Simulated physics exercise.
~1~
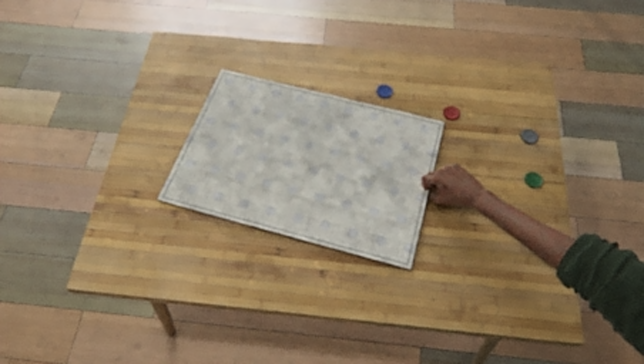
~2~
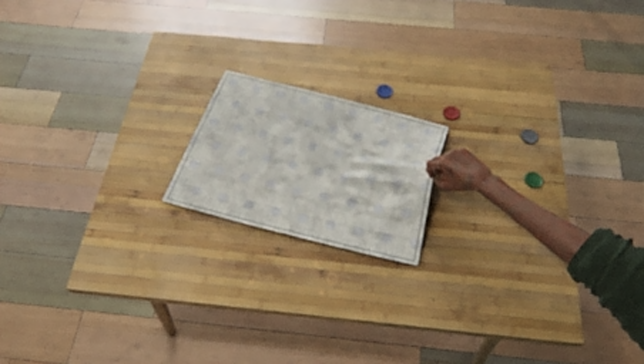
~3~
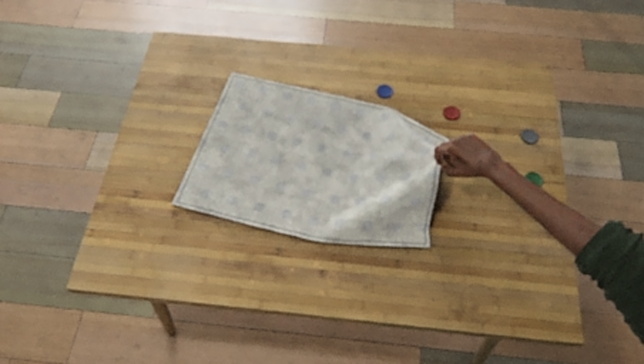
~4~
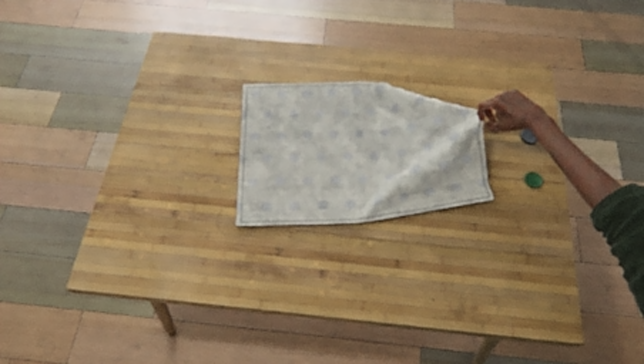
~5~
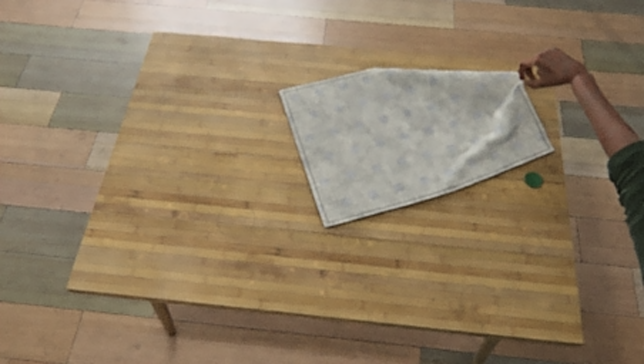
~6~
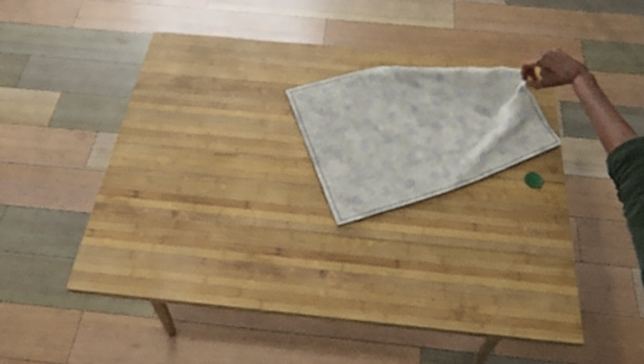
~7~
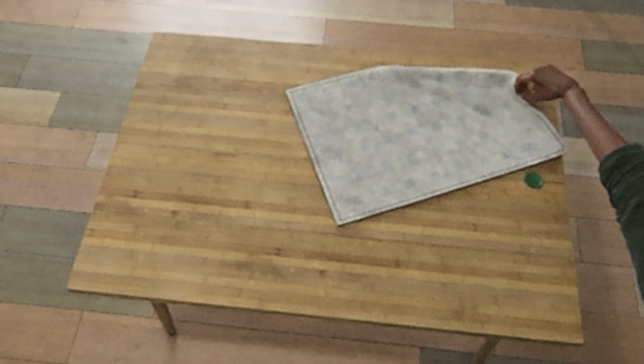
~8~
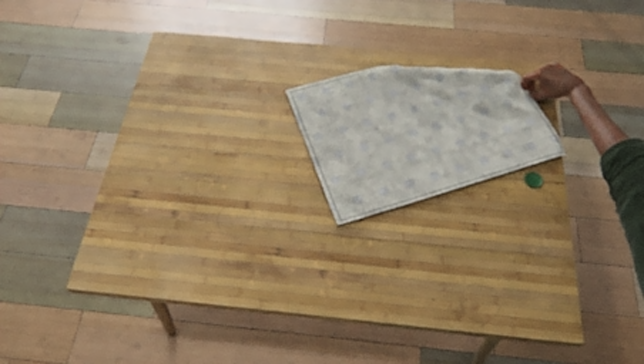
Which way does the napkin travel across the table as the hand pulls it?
The napkin moves to the right across the table.
Hand lifting the edge of a grey napkin, drawing it right over blue, red and grey discs, leaving the green one uncovered.
